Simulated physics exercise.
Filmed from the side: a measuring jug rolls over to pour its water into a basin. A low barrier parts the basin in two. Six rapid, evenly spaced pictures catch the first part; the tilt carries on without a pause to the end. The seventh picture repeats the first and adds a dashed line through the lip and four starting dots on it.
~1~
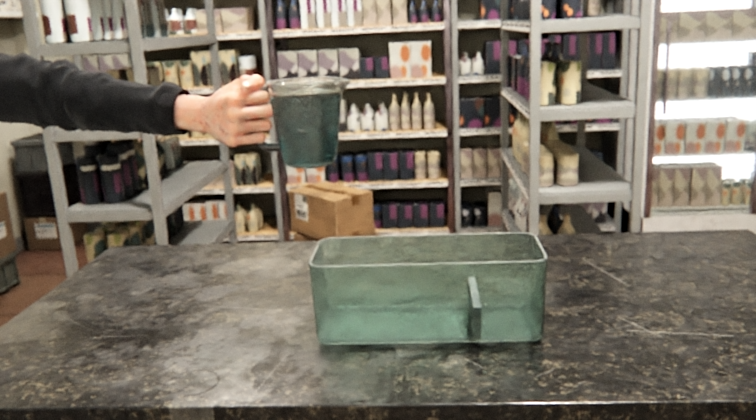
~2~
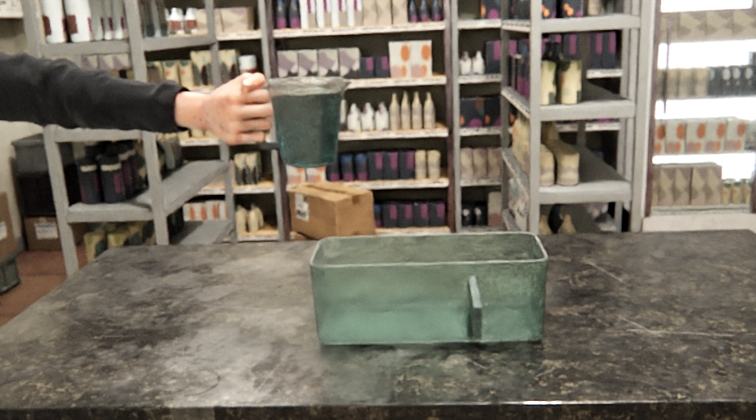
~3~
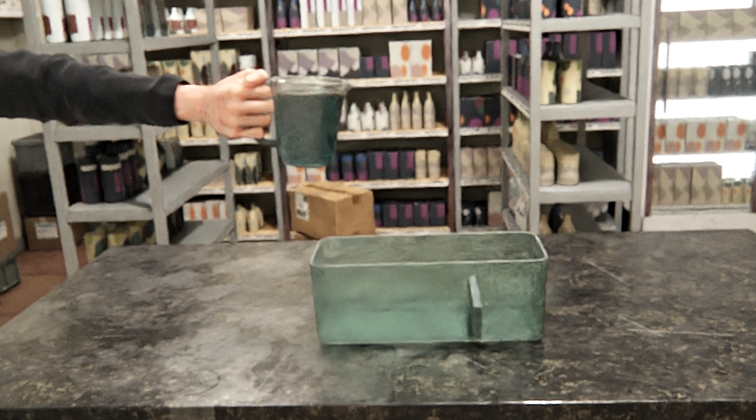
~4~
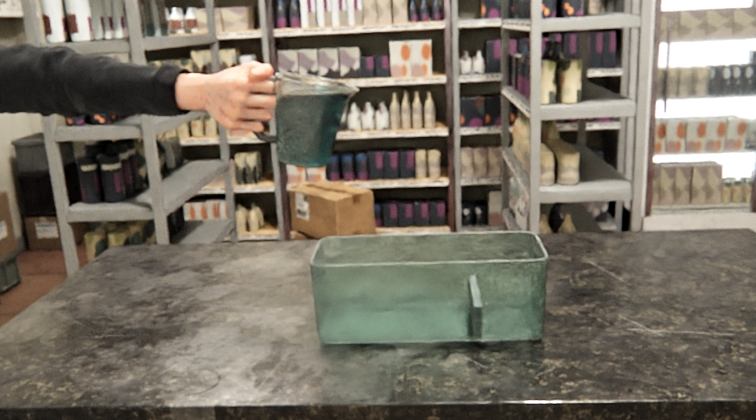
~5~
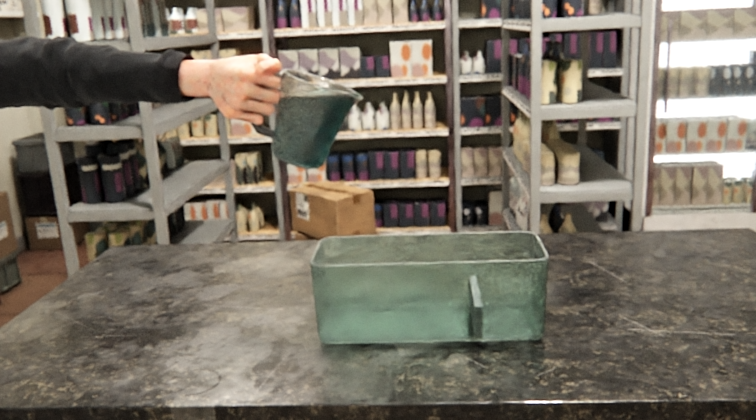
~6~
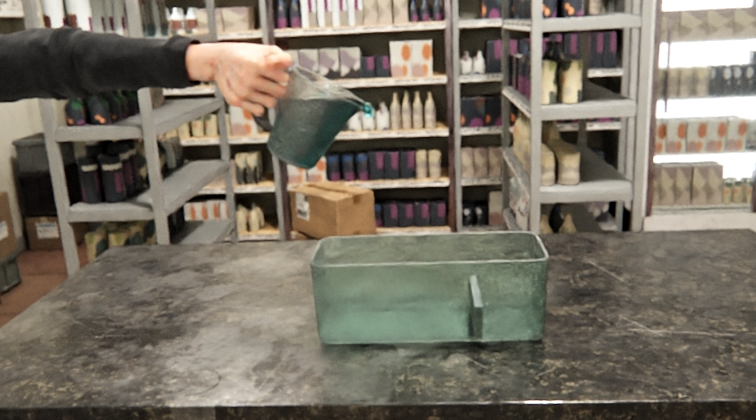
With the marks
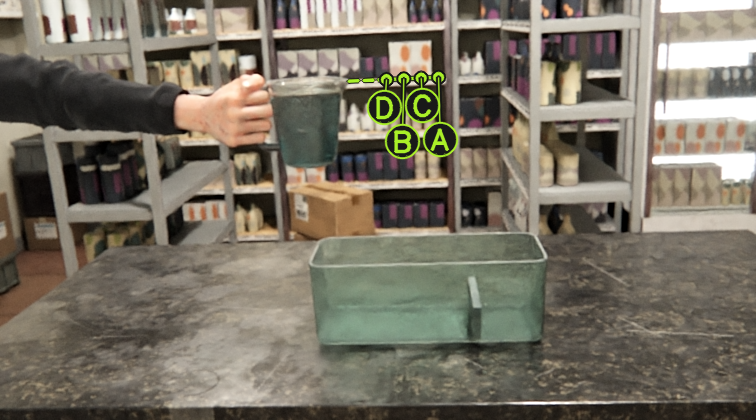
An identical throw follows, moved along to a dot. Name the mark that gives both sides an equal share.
Choose B.
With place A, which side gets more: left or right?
The right one.
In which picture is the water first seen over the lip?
Picture 6.
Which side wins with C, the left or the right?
The right one.
In lime, A at (438, 77); B at (403, 78); C at (421, 78); D at (386, 79).
If A is chosen, about 19 % ends left of the wall and 77 % right of it; 3 % is lost outside.
If B is chosen, about 54 % ends left of the wall and 45 % right of it.
If C is chosen, about 22 % ends left of the wall and 76 % right of it.
If D is chosen, about 90 % ends left of the wall and 6 % right of it; 4 % is lost outside.
